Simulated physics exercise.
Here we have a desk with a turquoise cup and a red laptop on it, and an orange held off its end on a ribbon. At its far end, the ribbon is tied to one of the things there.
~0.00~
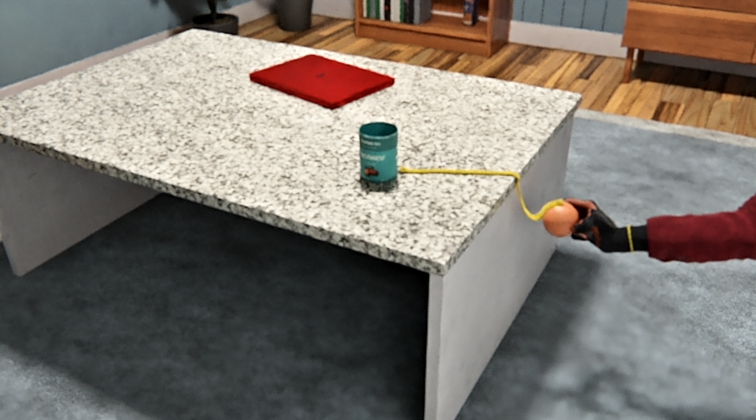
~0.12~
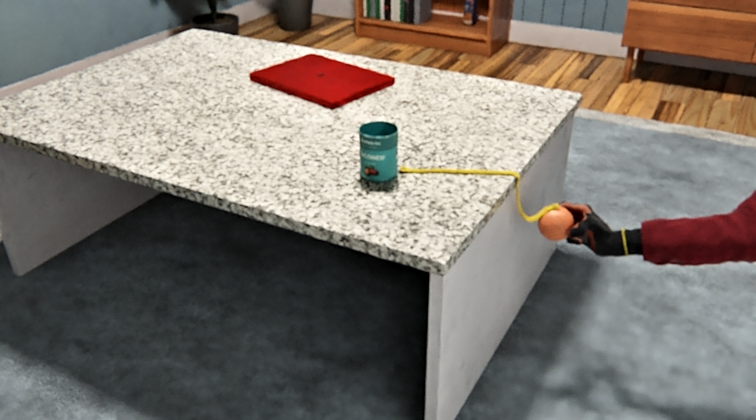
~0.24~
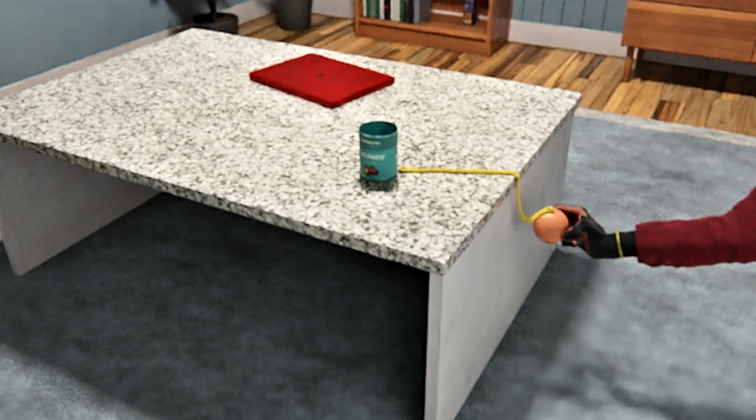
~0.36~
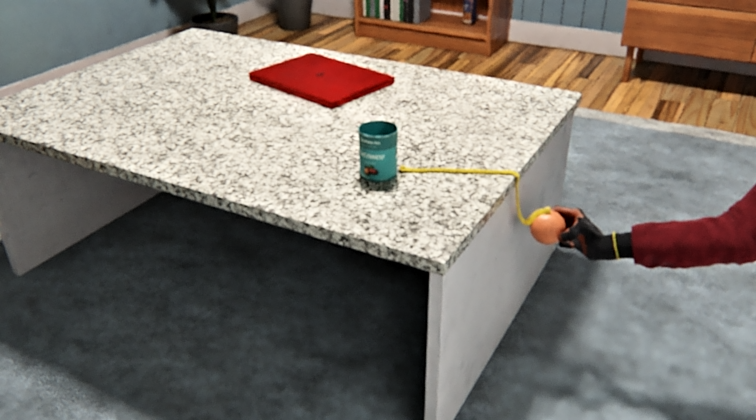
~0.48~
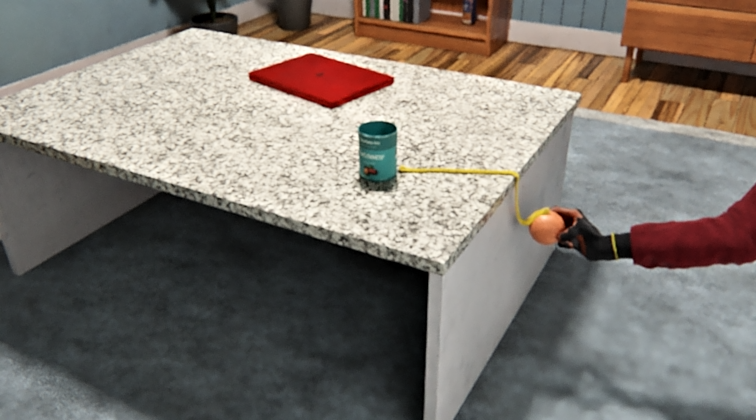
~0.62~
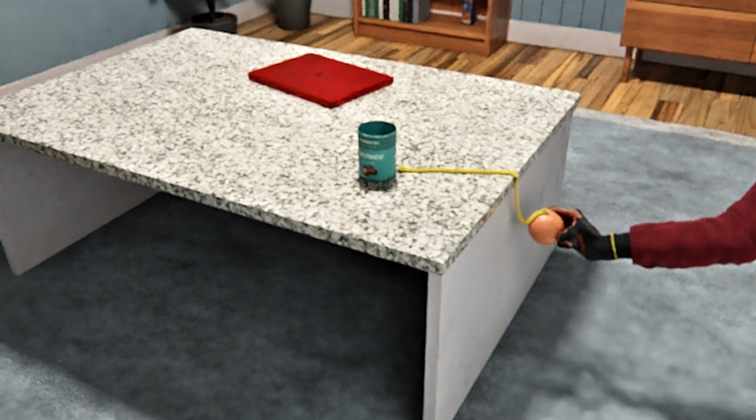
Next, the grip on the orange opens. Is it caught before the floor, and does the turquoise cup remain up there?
As I see it, the orange falls to the ground; the turquoise cup is carried off.
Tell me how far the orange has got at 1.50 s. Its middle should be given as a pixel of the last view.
It is somewhere near (577, 348).
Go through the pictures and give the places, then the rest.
The first frame shows orange (560, 219); red laptop (321, 75); turquoise cup (378, 129).
The second frame shows orange (556, 223).
The third frame shows orange (551, 226).
The fourth frame shows orange (548, 227); ribbon through (451, 170) (504, 173).
The fifth frame shows orange (547, 228); ribbon through (451, 171) (504, 173).
The sixth frame shows orange (546, 228); red laptop (320, 74); turquoise cup (377, 128); ribbon tied to the cup, with little slack.
After 1.12 s, orange on the floor near (527, 346); laptop in place; cup down on the floor.
After 1.50 s, orange on the floor near (577, 348); laptop in place; cup down on the floor.
In the end, orange on the floor near (621, 355); laptop in place; cup down on the floor. The orange reaches the floor and the turquoise cup gets pulled over the edge.
